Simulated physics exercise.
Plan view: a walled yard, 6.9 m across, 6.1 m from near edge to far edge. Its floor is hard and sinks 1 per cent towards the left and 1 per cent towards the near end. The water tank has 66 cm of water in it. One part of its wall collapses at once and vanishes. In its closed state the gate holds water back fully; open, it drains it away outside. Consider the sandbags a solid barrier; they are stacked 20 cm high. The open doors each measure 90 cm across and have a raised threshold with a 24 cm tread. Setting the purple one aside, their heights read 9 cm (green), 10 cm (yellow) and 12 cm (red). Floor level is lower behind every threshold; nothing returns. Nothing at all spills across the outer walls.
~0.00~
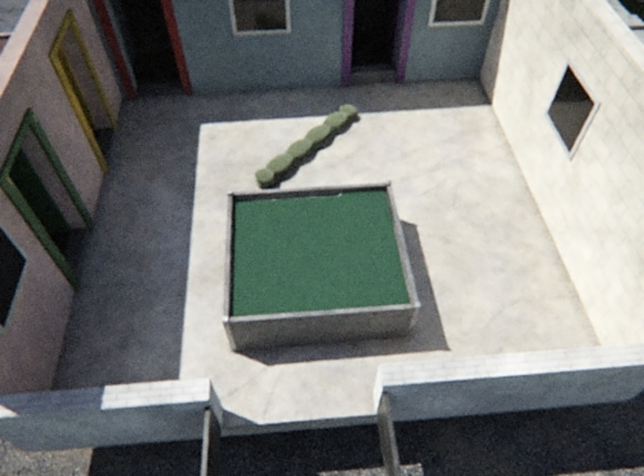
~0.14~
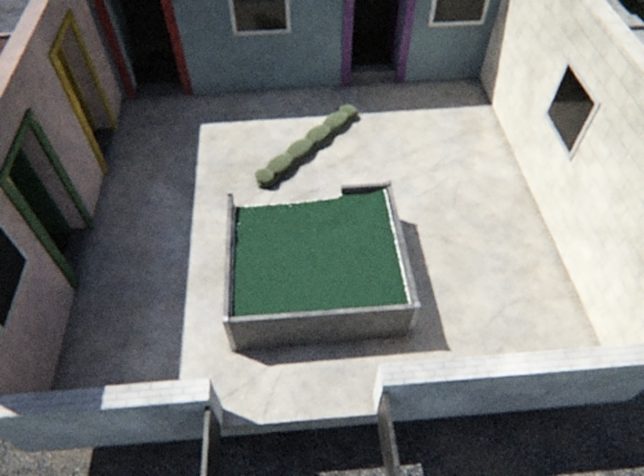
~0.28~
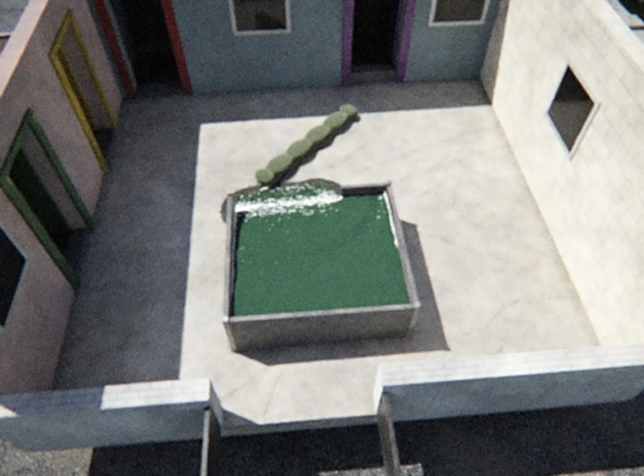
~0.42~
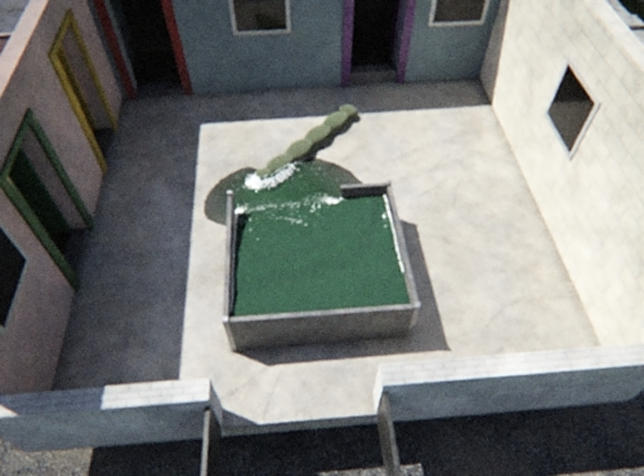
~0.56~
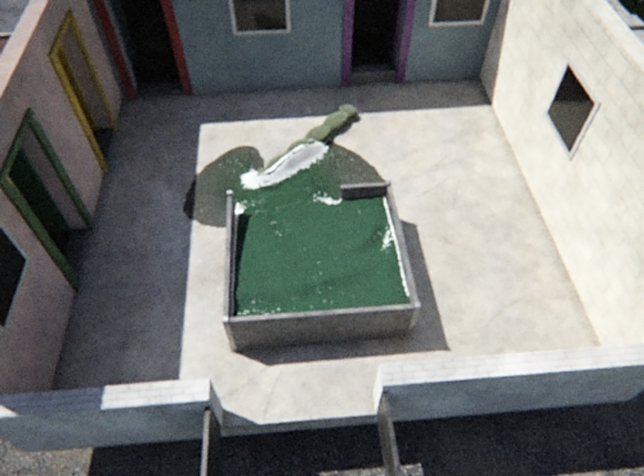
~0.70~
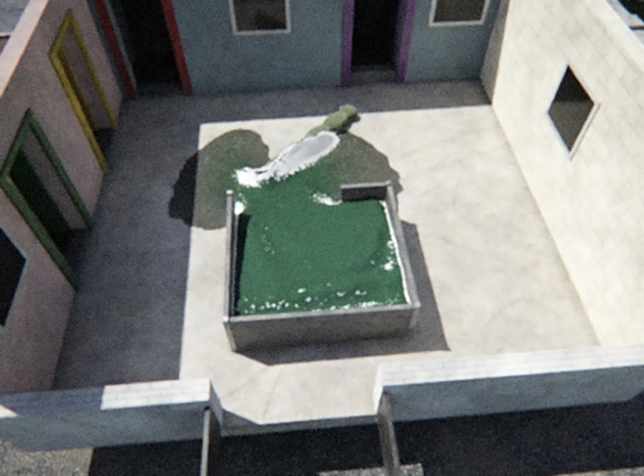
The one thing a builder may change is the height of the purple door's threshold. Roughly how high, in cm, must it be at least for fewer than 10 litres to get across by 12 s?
Roughly 9.5 cm is just enough.
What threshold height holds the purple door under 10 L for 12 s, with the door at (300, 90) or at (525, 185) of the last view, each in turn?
9.0 and 6.0 cm.
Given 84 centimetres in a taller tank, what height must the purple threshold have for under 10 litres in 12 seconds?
Something near 12.5 cm should do.
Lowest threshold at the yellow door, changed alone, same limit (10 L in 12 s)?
Yellow: 17 cm.
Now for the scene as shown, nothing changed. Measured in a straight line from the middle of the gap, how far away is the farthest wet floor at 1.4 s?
Front distance: Approx. 4.0 m.
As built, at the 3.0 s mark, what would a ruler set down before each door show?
Door by door in centimetres - green 3, yellow 19, purple 9, red 21.
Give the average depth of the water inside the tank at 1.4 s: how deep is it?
Mean depth: Approx. 41 cm.
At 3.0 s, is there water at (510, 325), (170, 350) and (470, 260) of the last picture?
One by one: Clear, clear, clear.
After 1.4 s water covers 30 % of the floor, deepest (44 cm) near (269, 192); it has not reached the purple door.
After 3.0 s water covers 55 % of the floor, deepest (28 cm) near (120, 109); 9 cm at the purple door, 0 litres in over its 25 cm threshold.
After 12.0 s water covers 95 % of the floor, deepest (16 cm) near (44, 422); 3 cm at the purple door, 0 litres in over its 25 cm threshold.
At the purple door as built, the water arrived by 1.7 s and peaked near 12 cm at 2.4 s.
With a threshold of 8 cm, 21 litres would have come in within the 12 s; with 11.5 cm, 4 litres. So under 10 litres takes about 9.5 cm.
